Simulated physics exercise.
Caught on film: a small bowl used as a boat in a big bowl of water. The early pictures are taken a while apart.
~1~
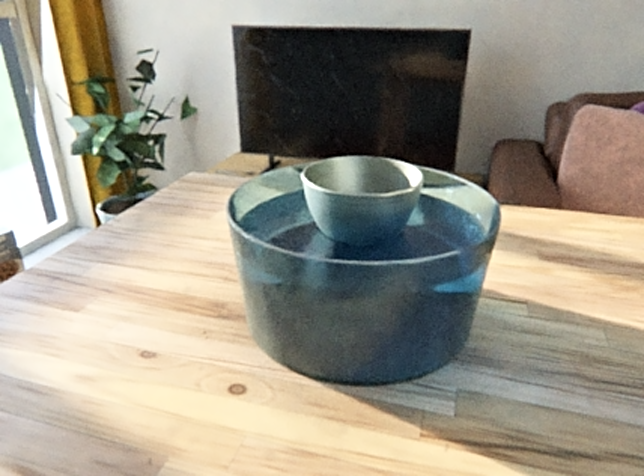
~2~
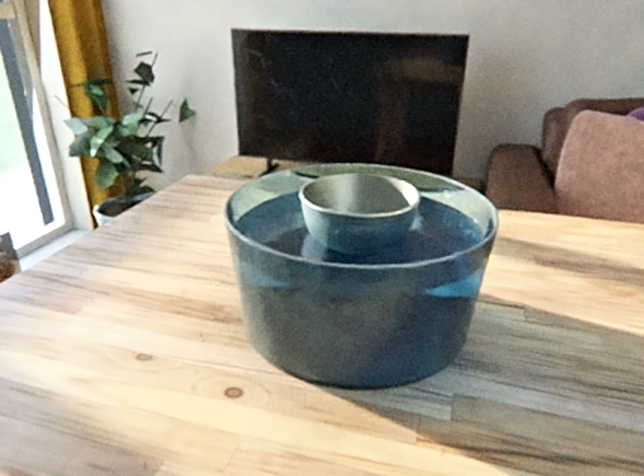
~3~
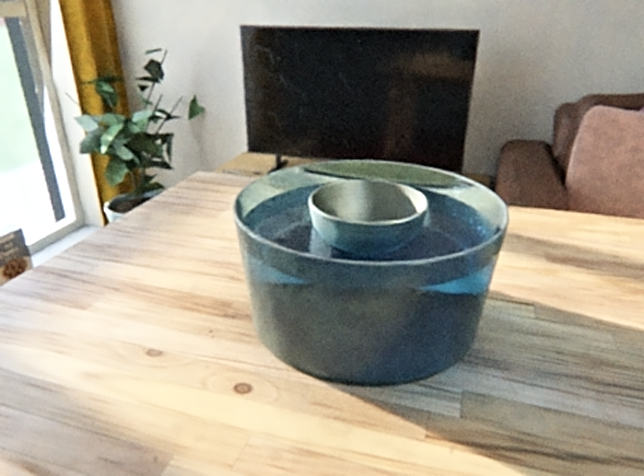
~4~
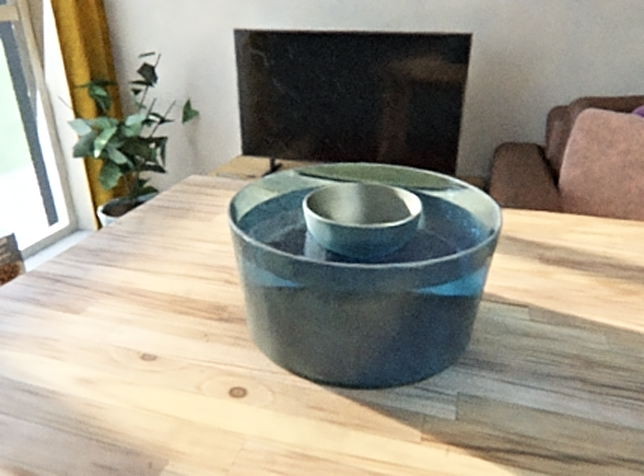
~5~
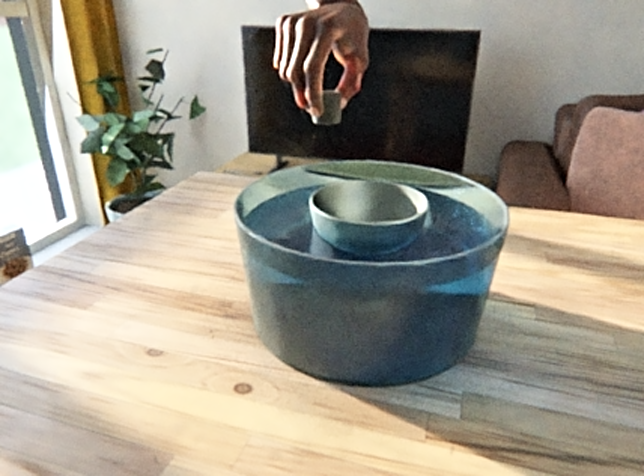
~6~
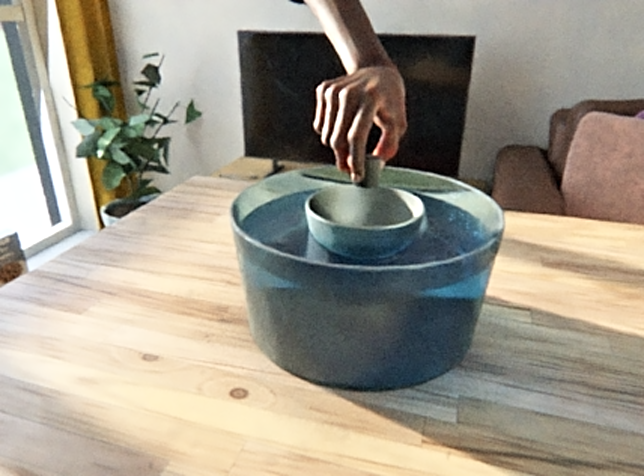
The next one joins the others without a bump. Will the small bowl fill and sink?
No, the small bowl floats.
A moment on, the iron weight is in and the small bowl dips.
Further on, it steadies; about a fifth of its side above the surface.
When it is over, the small bowl floats; about a fifth of its side above the surface.
